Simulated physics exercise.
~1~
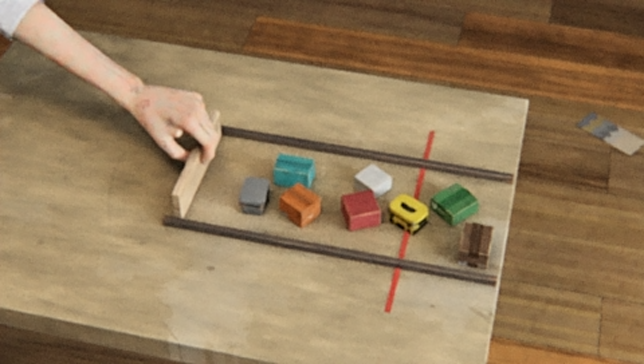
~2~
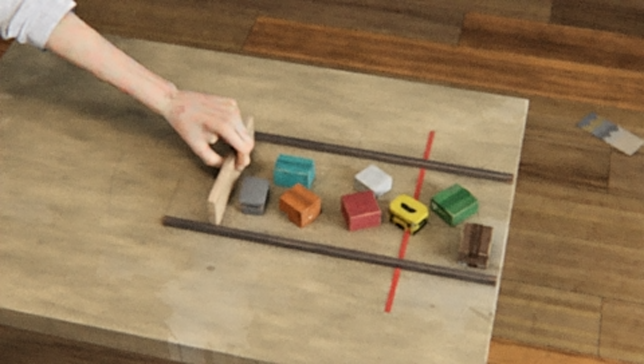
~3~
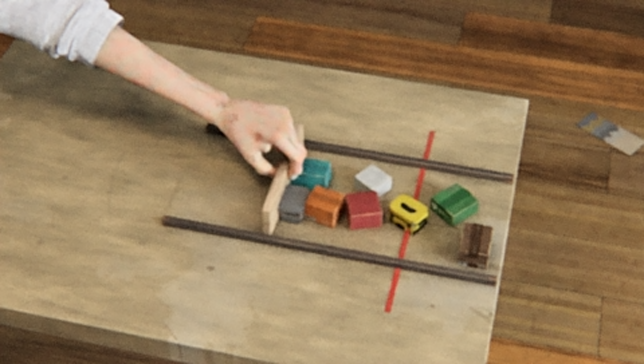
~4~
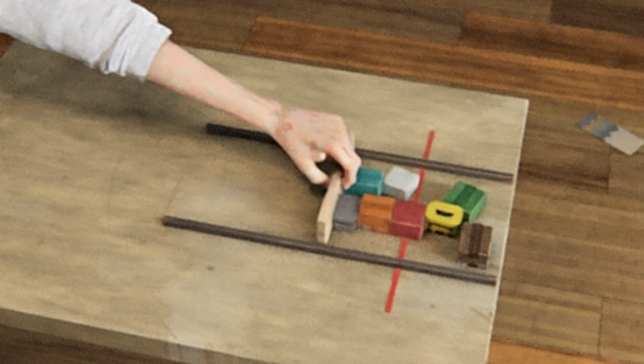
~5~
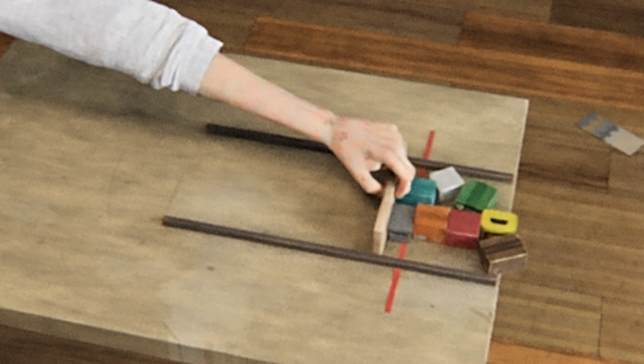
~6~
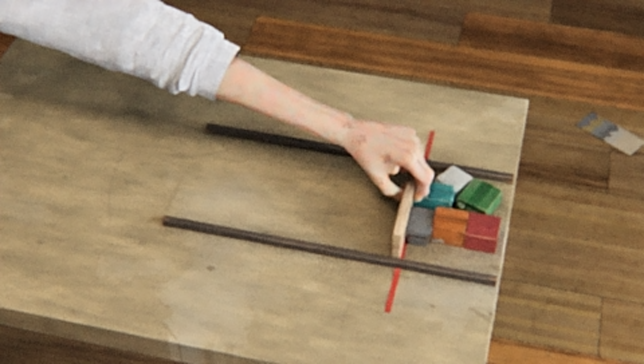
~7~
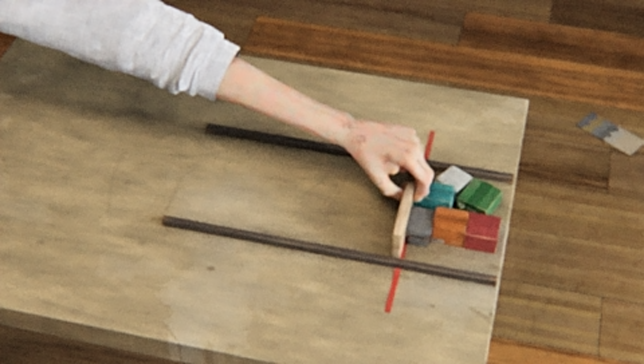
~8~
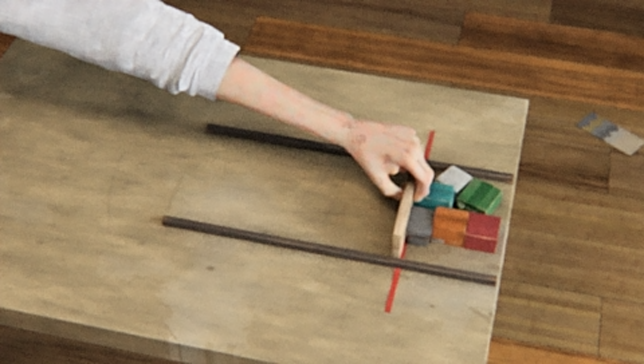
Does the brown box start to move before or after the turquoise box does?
The brown box starts to move after the turquoise box, which is already being pushed right while the brown one still sits near the table's edge.
